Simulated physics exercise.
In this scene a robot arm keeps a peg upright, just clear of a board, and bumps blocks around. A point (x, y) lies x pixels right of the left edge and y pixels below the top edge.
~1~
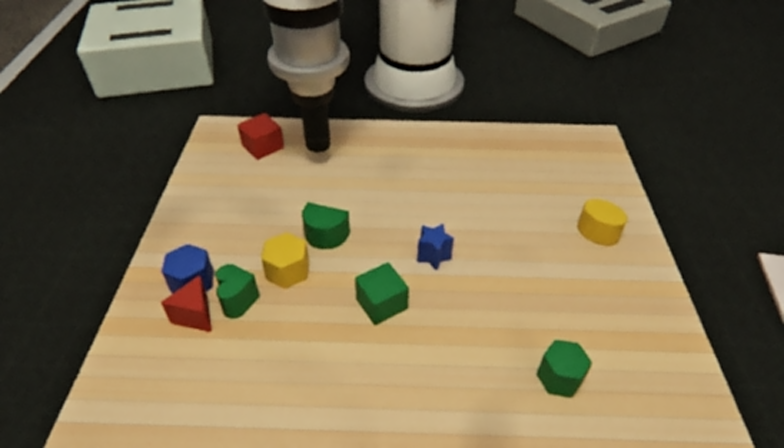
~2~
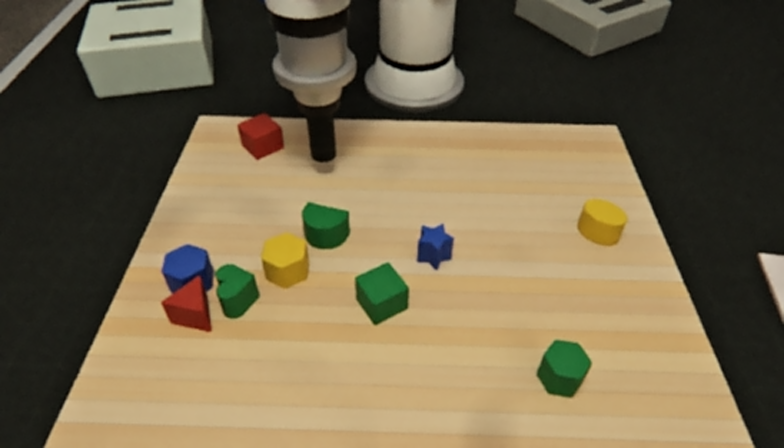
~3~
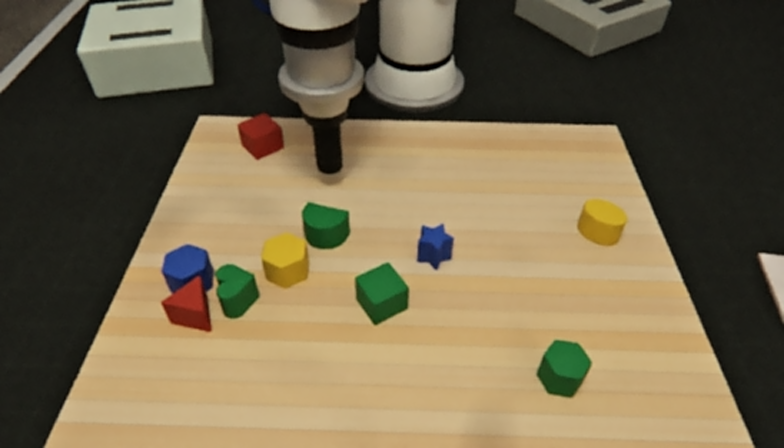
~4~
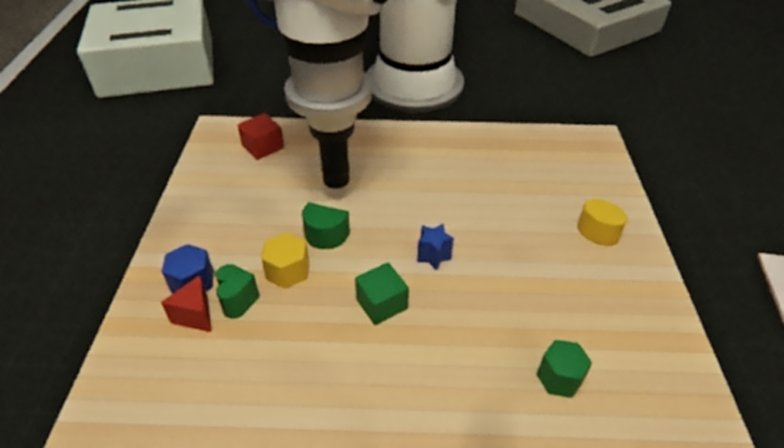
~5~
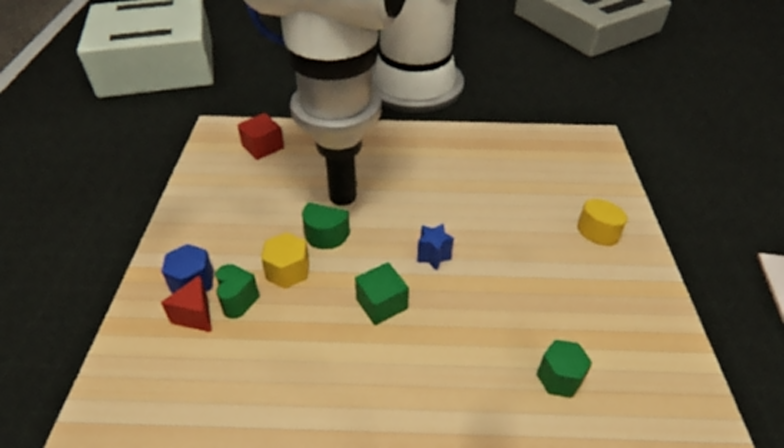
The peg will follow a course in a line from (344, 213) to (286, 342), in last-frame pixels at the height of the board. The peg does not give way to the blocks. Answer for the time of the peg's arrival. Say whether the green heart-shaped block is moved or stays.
It shifts position.
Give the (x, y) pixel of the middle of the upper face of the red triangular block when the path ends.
Pixel (137, 300).
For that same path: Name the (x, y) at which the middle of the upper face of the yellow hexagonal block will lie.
It is at (200, 324).
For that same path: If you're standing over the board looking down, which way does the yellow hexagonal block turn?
From above, it looks like the yellow hexagonal block goes clockwise.
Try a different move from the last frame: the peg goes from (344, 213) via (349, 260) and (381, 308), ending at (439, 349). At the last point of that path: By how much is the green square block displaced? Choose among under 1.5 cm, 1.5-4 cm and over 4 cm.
Offset: Above 4 cm.
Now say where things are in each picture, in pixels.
Peg tip at (318, 146); block tops, red triangular block at (188, 296); green heart-shaped block at (232, 279); yellow hexagonal block at (284, 249); green D-shaped block at (323, 215), in the first picture.
Peg at (324, 156); blocks unchanged, in the second picture.
Peg at (330, 167); blocks unchanged, in the third picture.
Peg at (336, 181); blocks unchanged, in the fourth picture.
Peg at (343, 198); red triangular block at (188, 296); green heart-shaped block at (232, 279); yellow hexagonal block at (284, 249); green D-shaped block at (323, 215), in the fifth picture.
What follows on the original path. One third of the way, peg at (325, 235); green heart-shaped block at (227, 282); yellow hexagonal block at (266, 265), turned 15° clockwise; green D-shaped block at (302, 245), turned 25° clockwise.
Two thirds of the way, peg at (305, 278); red triangular block at (155, 303), turned 40° clockwise; green heart-shaped block at (188, 303), turned 35° clockwise; yellow hexagonal block at (231, 297), turned 35° clockwise; green D-shaped block at (275, 287), turned 50° clockwise.
At the end, peg at (283, 327); red triangular block at (137, 300), turned 60° clockwise; green heart-shaped block at (163, 312), turned 65° clockwise; yellow hexagonal block at (200, 324), turned 65° clockwise; green D-shaped block at (244, 332), turned 75° clockwise.
